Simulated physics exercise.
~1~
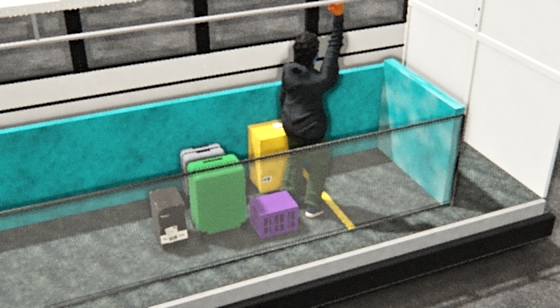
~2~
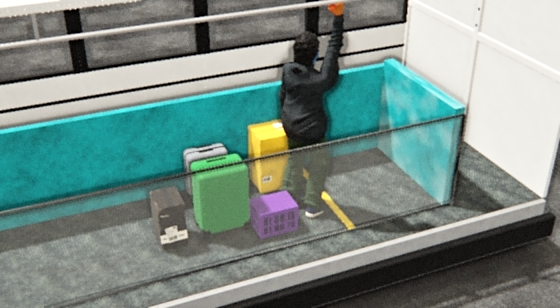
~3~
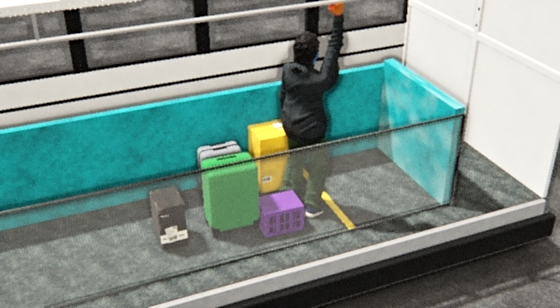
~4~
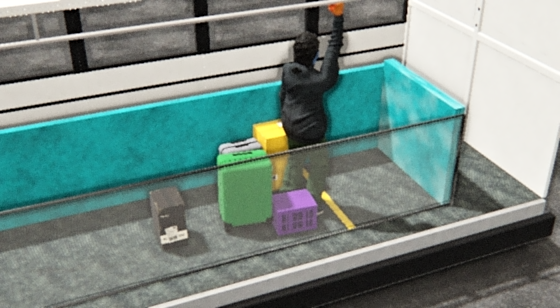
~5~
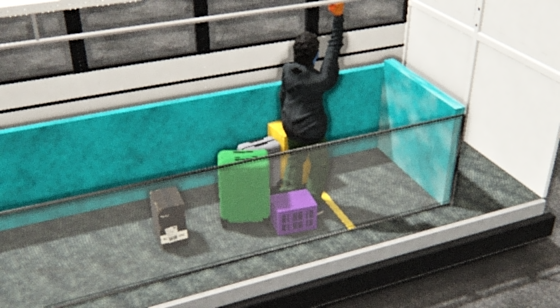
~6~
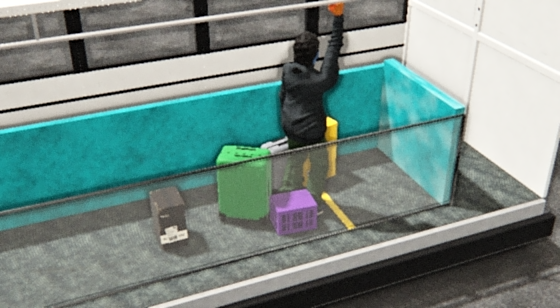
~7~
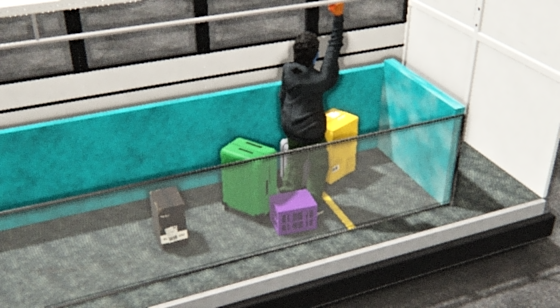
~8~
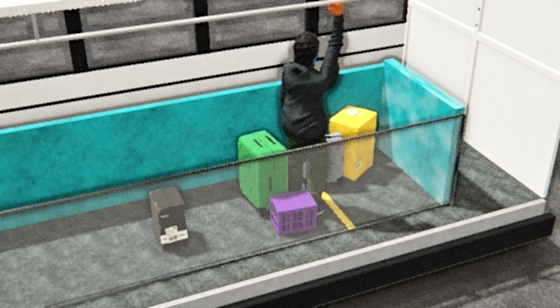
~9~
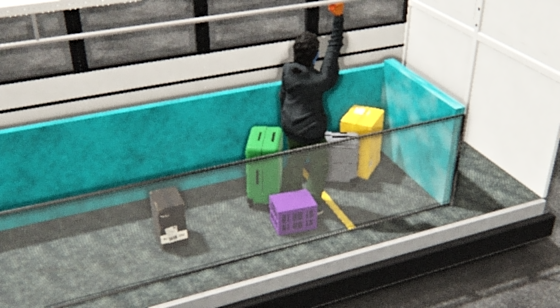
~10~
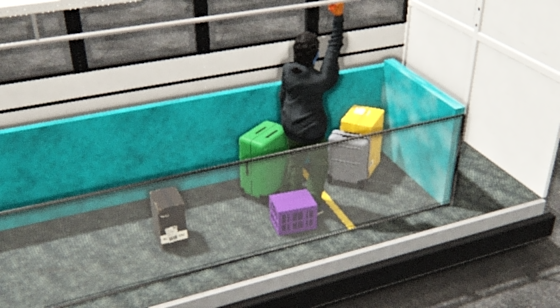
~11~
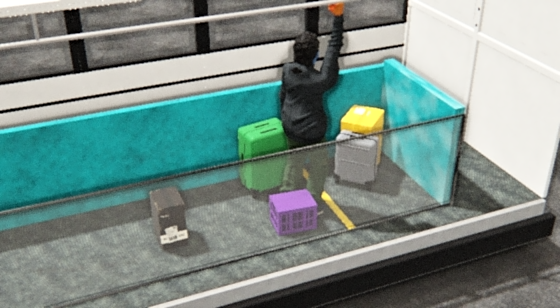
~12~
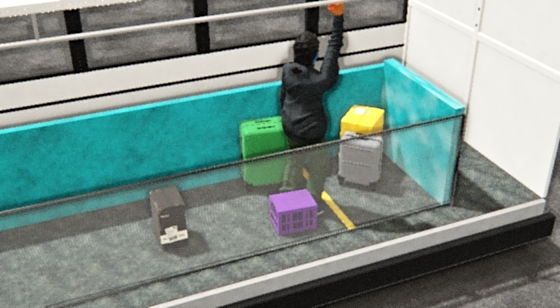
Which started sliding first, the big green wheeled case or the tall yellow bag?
The big green wheeled case started sliding first, and the tall yellow bag only set off after it.
In a shuttle's luggage bay, a person in black held an overhead rail while the green case, grey case, purple crate and then yellow bag slid right; the grey and yellow ones crossed the yellow line, but the others and a dark pack stayed short.
